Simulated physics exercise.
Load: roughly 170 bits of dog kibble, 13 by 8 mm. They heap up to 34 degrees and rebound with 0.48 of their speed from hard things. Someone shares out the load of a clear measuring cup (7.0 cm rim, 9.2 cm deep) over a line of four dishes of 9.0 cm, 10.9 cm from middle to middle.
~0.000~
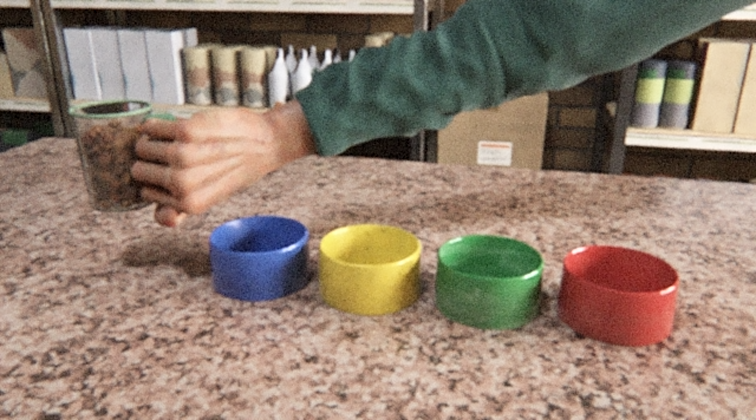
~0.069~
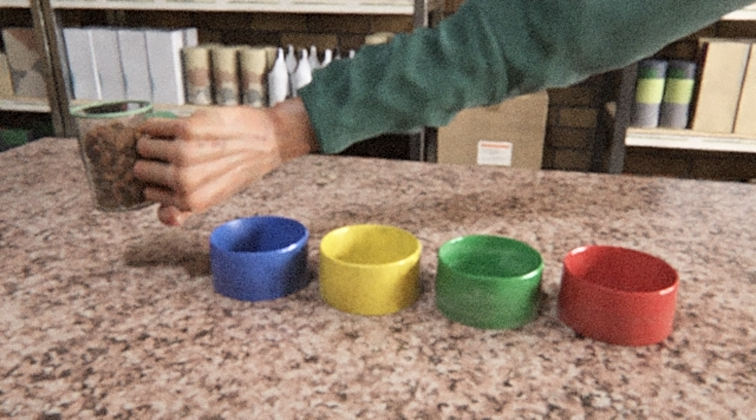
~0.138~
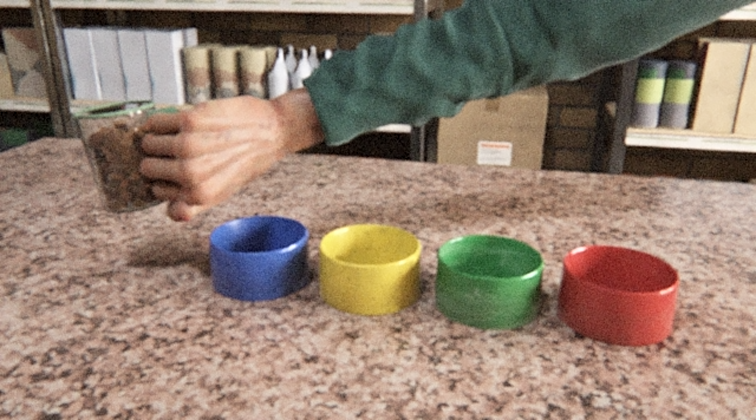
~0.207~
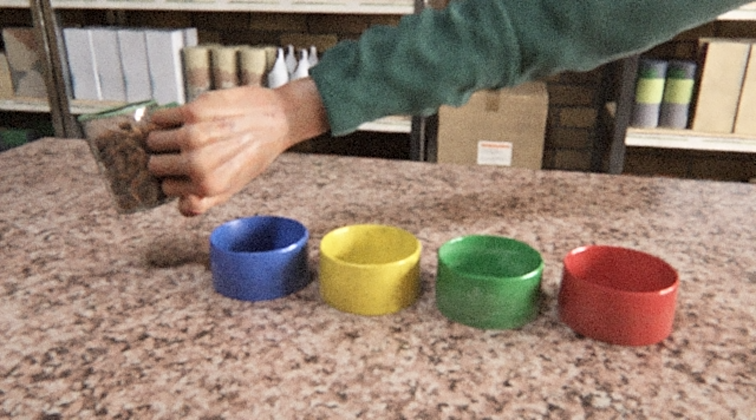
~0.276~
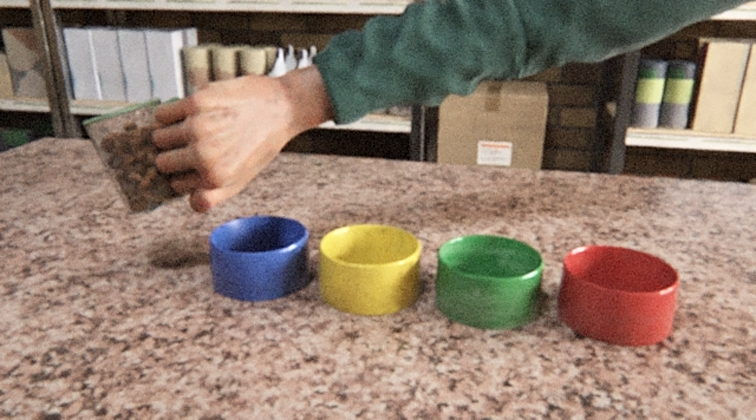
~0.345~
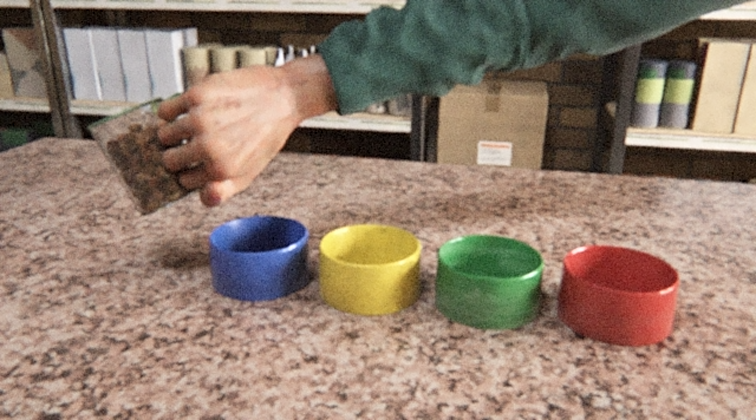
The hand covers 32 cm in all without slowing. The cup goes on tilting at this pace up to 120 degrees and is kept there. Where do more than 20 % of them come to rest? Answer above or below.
Red dish: Below; blue dish: Above; green dish: Below; yellow dish: Below; on the counter: Below.
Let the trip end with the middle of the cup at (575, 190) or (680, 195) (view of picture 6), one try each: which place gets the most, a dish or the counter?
Most goes to: Blue; blue.
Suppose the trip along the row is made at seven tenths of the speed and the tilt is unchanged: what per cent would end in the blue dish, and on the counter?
Then: Blue 20; counter 80.
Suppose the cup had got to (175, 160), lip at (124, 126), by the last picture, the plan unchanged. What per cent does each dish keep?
Red 0, blue 0, green 0, yellow 100.
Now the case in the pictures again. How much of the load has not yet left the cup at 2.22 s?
About 0 per cent.
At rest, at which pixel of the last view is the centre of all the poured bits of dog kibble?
At about (264, 257).
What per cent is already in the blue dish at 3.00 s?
Some 90 per cent.
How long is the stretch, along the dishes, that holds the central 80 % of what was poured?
Roughly 6 cm.
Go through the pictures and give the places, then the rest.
The first frame shows cup at (118, 156), tilt 0 degrees, lip at (78, 107), moved 0.0 cm; middle of the pieces at (119, 164); blue dish at (259, 234); yellow dish at (370, 245); green dish at (490, 256); red dish at (620, 268).
The second frame shows cup at (121, 156), tilt 2 degrees, lip at (80, 108), moved 0.2 cm; middle of the pieces at (121, 164).
The third frame shows cup at (127, 156), tilt 6 degrees, lip at (83, 111), moved 0.9 cm; middle of the pieces at (128, 165).
The fourth frame shows cup at (134, 157), tilt 12 degrees, lip at (88, 116), moved 1.7 cm; middle of the pieces at (137, 166).
The fifth frame shows cup at (142, 157), tilt 18 degrees, lip at (93, 121), moved 2.5 cm; middle of the pieces at (145, 167).
The sixth frame shows cup at (149, 158), tilt 23 degrees, lip at (98, 126), moved 3.3 cm; middle of the pieces at (154, 167); blue dish at (259, 234); yellow dish at (370, 245); green dish at (490, 256); red dish at (620, 268). Its pace works out near 80 degrees a second; the hand travels 12 cm a second.
After 1.47 s, tilt 115 degrees; cup holds 80 %, blue 15 %.
After 2.22 s, tilt 120 degrees; cup holds 0 %, blue 90 %.
Then, at 3.00 s, tilt 120 degrees; cup holds 0 %, blue 90 %.
By 3.3 s all is still; red 0 %, blue 90 %, green 0 %, yellow 0 %, counter 10 %.
